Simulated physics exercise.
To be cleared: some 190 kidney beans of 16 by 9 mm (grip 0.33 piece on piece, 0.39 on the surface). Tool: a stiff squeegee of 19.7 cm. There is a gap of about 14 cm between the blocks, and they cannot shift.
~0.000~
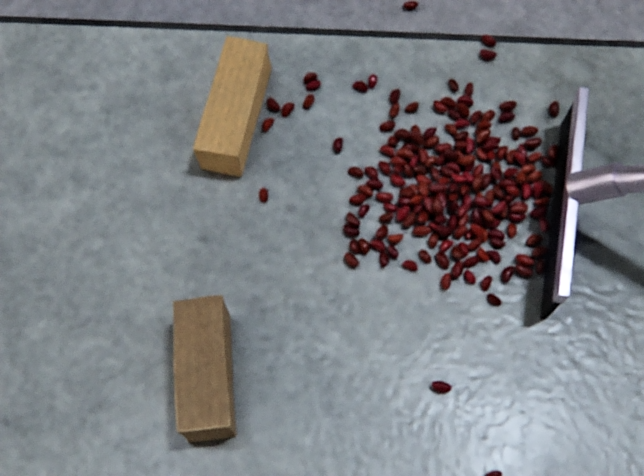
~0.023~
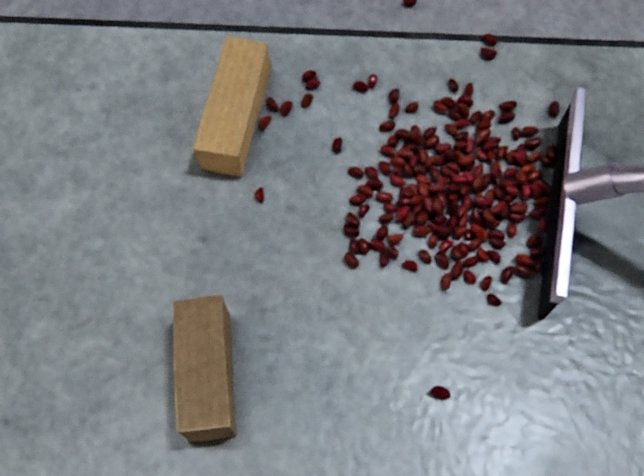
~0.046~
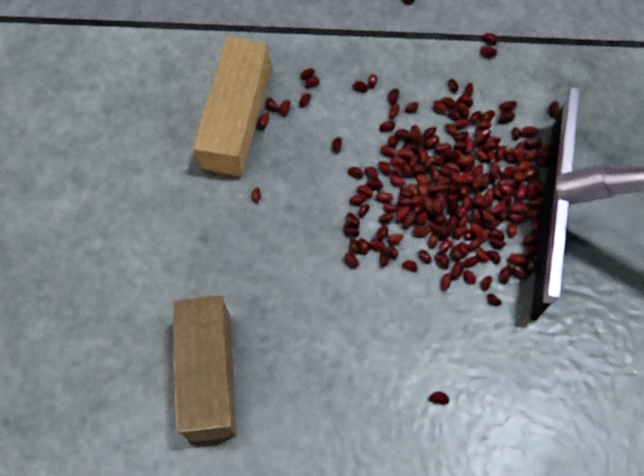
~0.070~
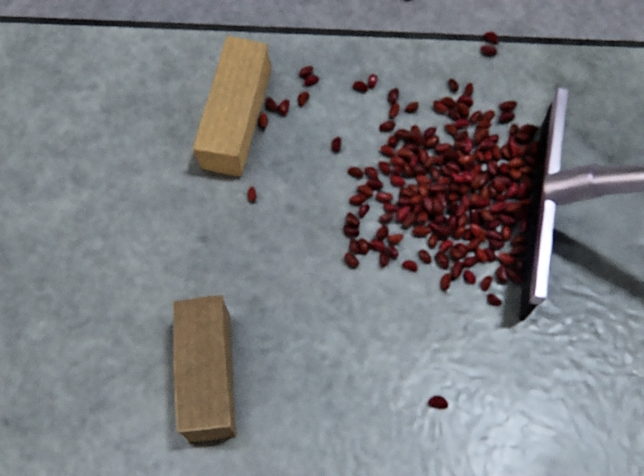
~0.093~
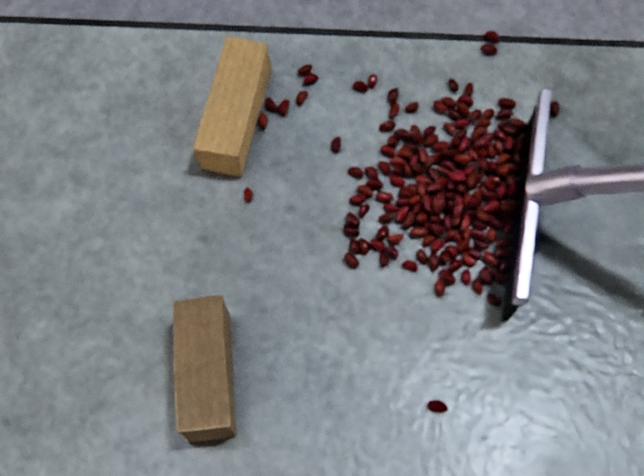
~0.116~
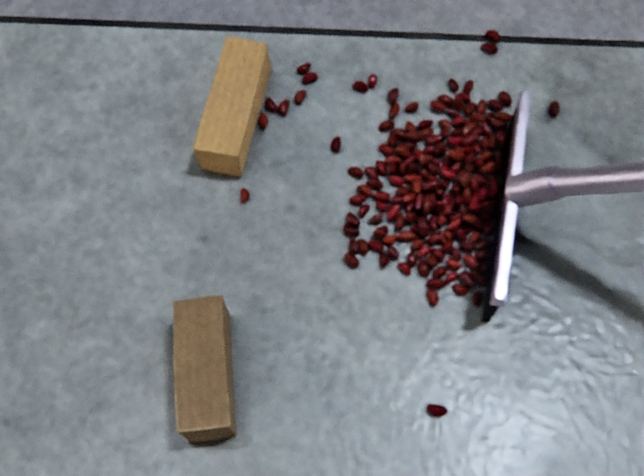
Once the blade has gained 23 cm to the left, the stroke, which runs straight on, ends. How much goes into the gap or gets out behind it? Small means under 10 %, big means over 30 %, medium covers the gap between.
Medium.
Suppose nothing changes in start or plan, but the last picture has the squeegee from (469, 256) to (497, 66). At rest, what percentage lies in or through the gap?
In or through the gap - 20 %.
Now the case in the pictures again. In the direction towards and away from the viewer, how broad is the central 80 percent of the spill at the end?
About 22 cm.
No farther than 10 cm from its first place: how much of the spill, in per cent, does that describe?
25 percent or so.
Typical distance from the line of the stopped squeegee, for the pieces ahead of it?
Distance: Around 5 cm.
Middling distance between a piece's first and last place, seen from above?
It works out at about 18 centimetres.
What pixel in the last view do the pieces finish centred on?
About (271, 170).
Then, at 0.29 s, squeegee 19 cm from its start, spill 24 cm wide; round the far block 5 %, held up before the blocks 95 %.
After 0.46 s, squeegee 23 cm from its start, spill 25 cm wide; in or through the gap 20 %, round the far block 5 %, held up before the blocks 75 %.
Then, at 0.60 s, squeegee 23 cm from its start, spill 25 cm wide; in or through the gap 25 %, round the far block 5 %, held up before the blocks 70 %.
In the end, at 3.0 s, in or through the gap 25 %, round the near block 0 %, round the far block 5 %, held up before the blocks 70 %.
